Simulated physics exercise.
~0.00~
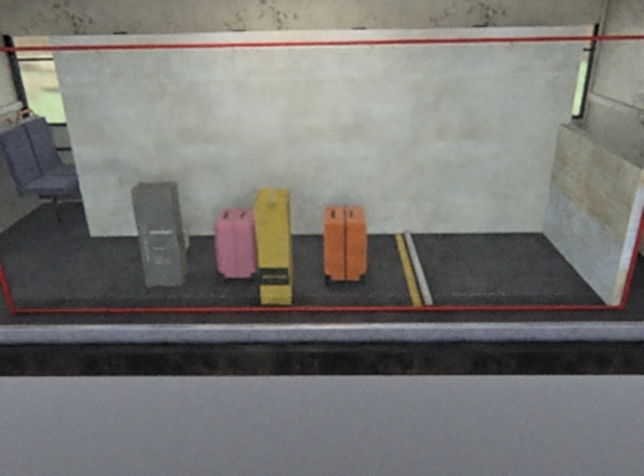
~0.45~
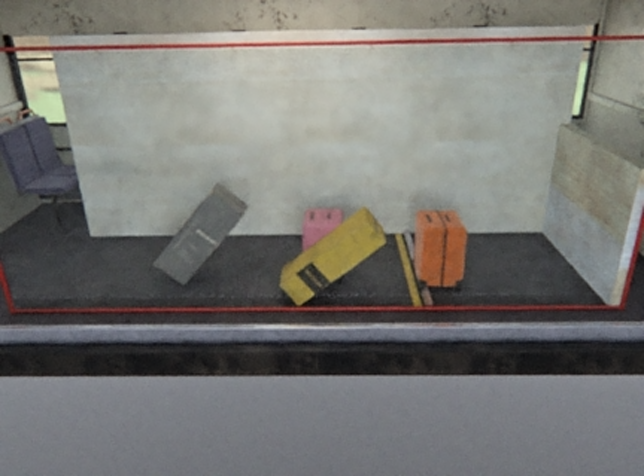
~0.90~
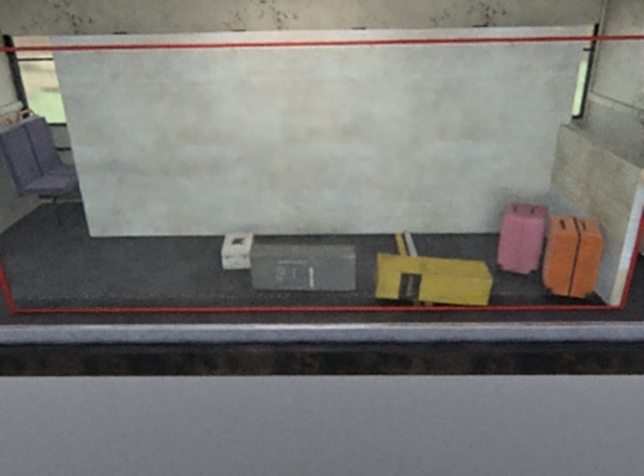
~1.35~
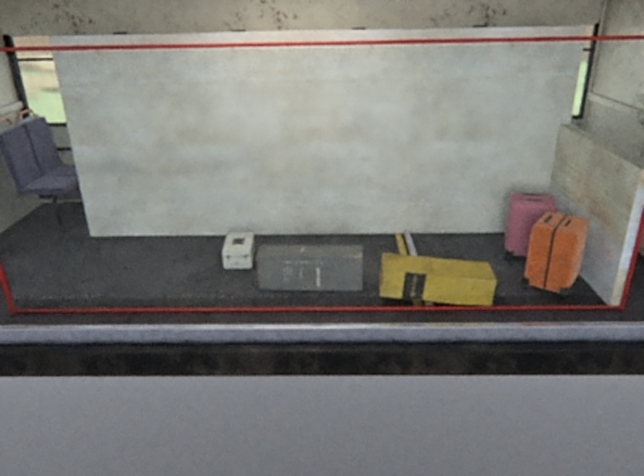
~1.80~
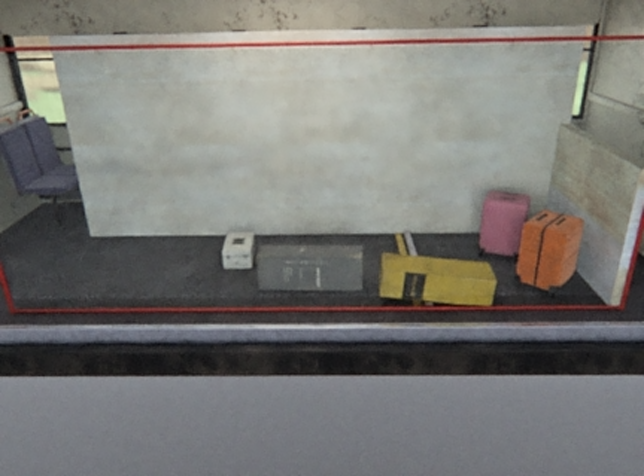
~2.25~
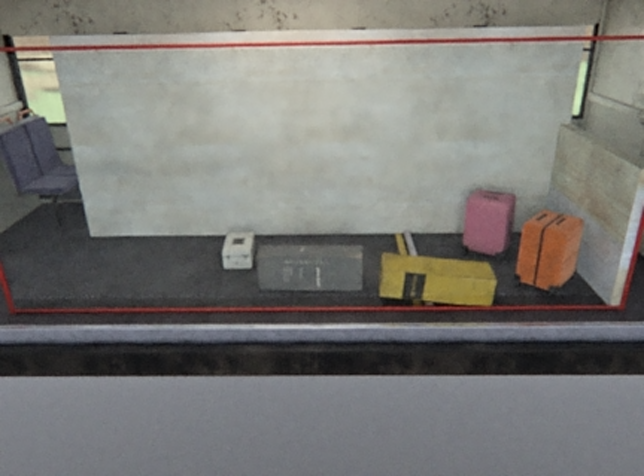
In a rail car bay, two upright cases rolled right across the yellow line while the grey and yellow boxes toppled onto their sides; the cases drifted back slightly, leaving the yellow box past the line and the grey box and white toolbox short.
